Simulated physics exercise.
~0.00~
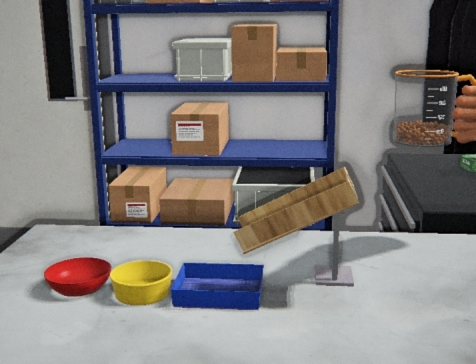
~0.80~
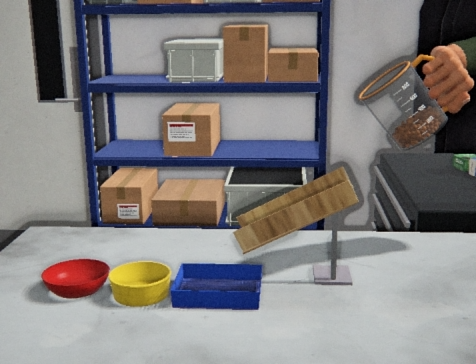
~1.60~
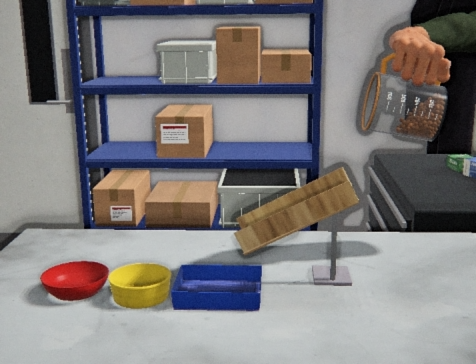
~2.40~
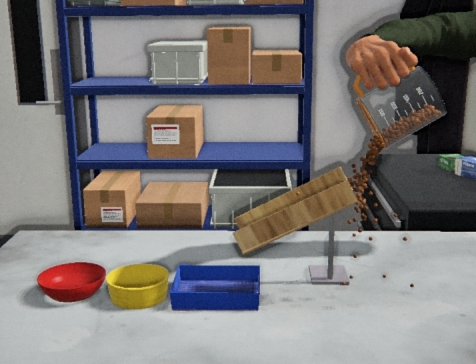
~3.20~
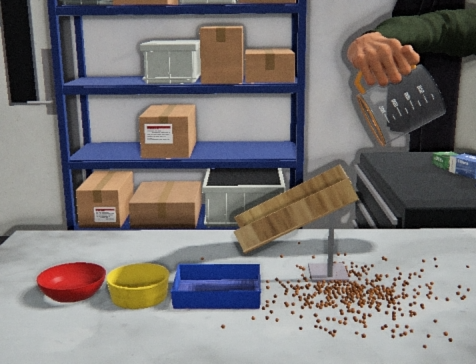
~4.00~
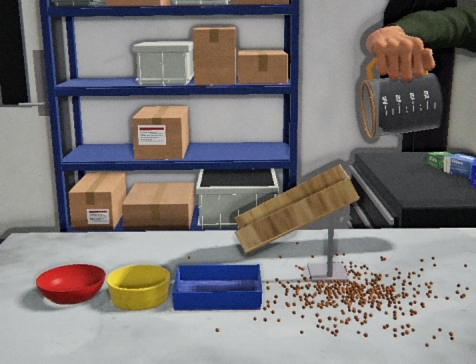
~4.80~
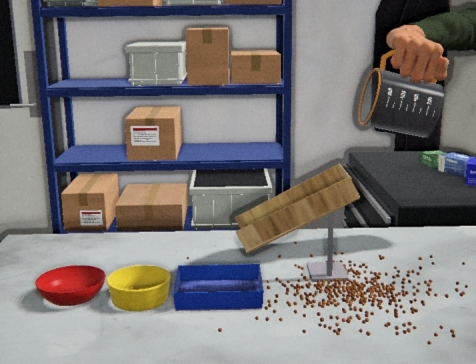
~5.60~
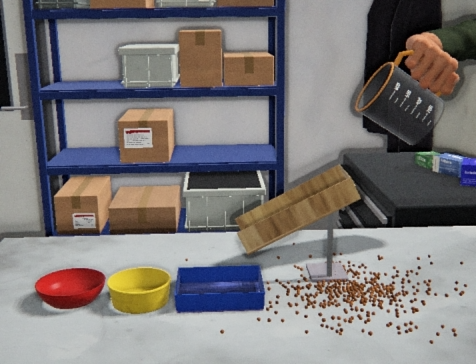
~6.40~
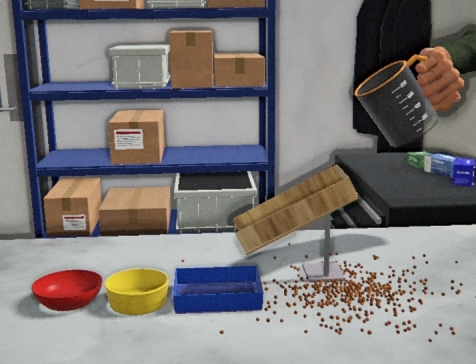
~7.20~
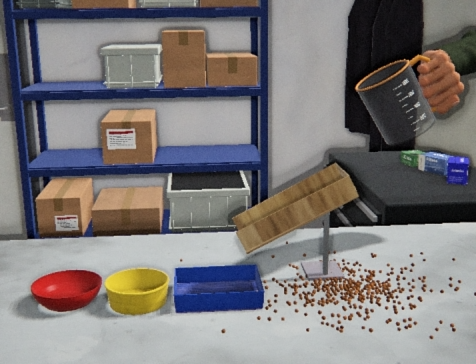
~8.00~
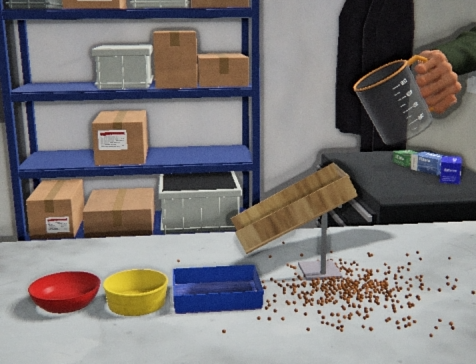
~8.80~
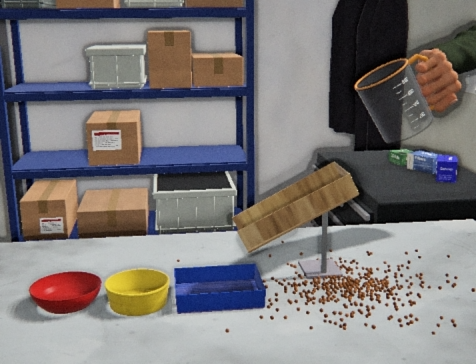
Small brown balls spilled from a clear jug tipped by a hand, missing the dishes and scattering across the table around the wooden chute's stand. The hand then turned the emptied jug partly back up, leaving the red bowl, yellow dish and blue tin empty.
